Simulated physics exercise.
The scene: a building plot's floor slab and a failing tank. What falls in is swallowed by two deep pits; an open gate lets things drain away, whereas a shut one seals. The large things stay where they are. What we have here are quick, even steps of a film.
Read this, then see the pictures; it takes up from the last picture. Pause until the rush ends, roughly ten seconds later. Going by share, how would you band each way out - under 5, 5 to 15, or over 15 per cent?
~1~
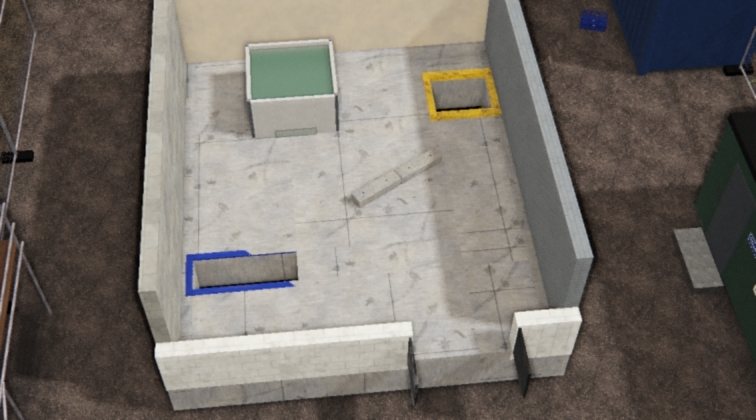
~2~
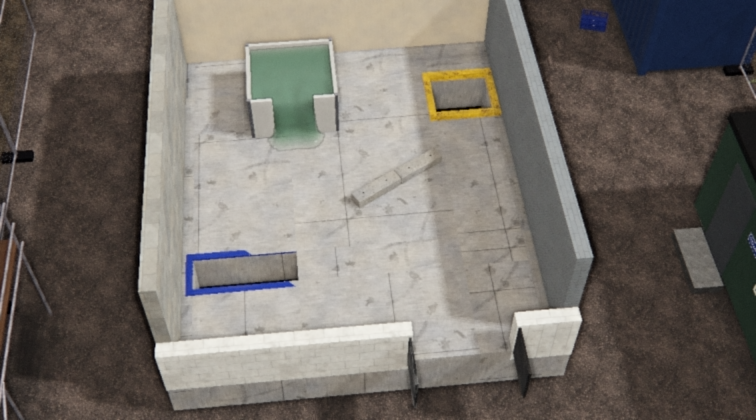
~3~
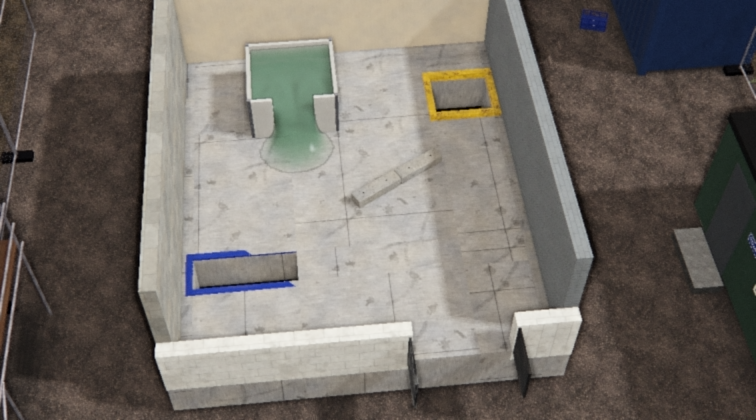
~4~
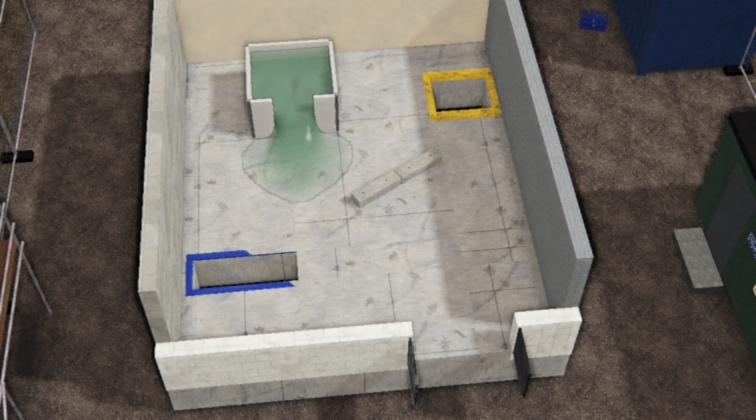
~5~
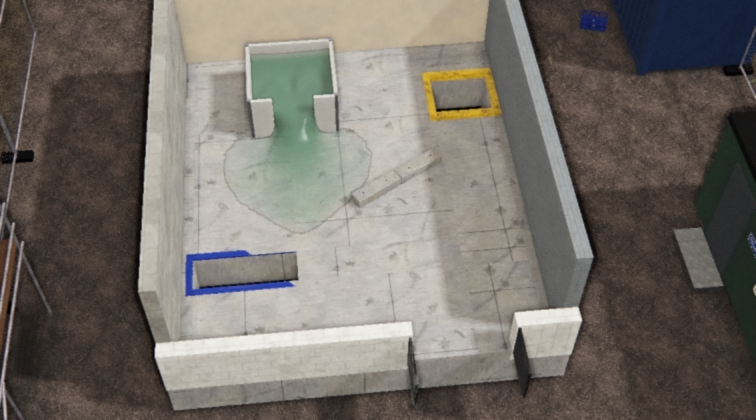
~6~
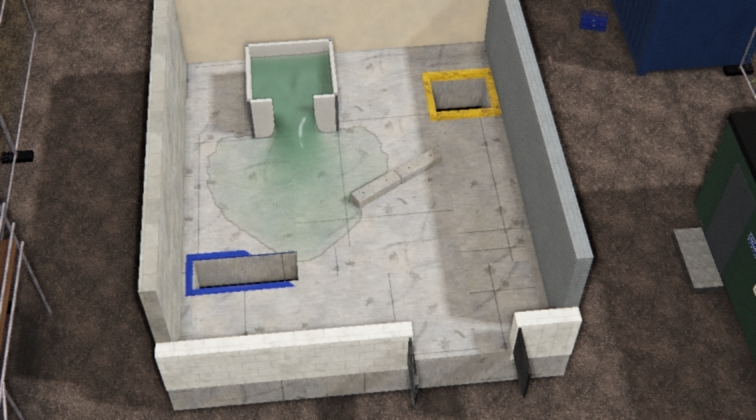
The gate drains a share of five to fifteen per cent, the yellow pit drains a share short of five per cent, the blue pit drains a share exceeding fifteen per cent.
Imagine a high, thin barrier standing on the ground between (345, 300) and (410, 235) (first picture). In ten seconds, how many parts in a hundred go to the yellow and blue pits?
I'd say the yellow pit takes roughly 0 %, the blue pit roughly 55 %.
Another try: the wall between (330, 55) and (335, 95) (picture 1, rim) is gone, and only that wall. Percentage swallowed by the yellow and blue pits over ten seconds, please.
Out of every hundred parts, yellow takes 30 and blue takes 4.
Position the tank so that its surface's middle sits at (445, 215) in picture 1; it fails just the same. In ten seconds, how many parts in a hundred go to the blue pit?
I'd put the blue pit near 4 per cent of the whole.
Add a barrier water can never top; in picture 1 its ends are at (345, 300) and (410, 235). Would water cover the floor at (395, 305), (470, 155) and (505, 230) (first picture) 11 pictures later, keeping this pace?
Point by point: First spared, next spared, last spared.
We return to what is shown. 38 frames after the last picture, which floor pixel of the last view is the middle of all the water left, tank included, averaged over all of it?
I'd say around (327, 203).
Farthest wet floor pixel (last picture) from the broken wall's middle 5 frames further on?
Somewhere about (365, 351).
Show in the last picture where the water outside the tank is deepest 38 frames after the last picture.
Somewhere around (181, 368).
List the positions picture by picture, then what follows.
The water tank at (291, 73) is whole and still, in the first frame.
Water pours out at (295, 119) and has run to (319, 140), in the second frame.
Water pours out at (295, 121) and has run to (289, 170), in the third frame.
The front is at (307, 197), out from the gap at (295, 122), in the fourth frame.
Water pours out at (295, 122) and has run to (310, 227), in the fifth frame.
The front is at (298, 256), out from the gap at (295, 122), in the sixth frame.
A moment on, water covers 35 % of the floor; the gate 0 %, the yellow pit 0 %, the blue pit 6 %.
Next, water covers 45 % of the floor; the gate 1 %, the yellow pit 0 %, the blue pit 15 %.
Then, water covers 50 % of the floor; the gate 3 %, the yellow pit 0 %, the blue pit 24 %.
Later, water covers 65 % of the floor; the gate 6 %, the yellow pit 0 %, the blue pit 38 %.
In the end, water covers 60 % of the floor; the gate 8 %, the yellow pit 0 %, the blue pit 51 %.
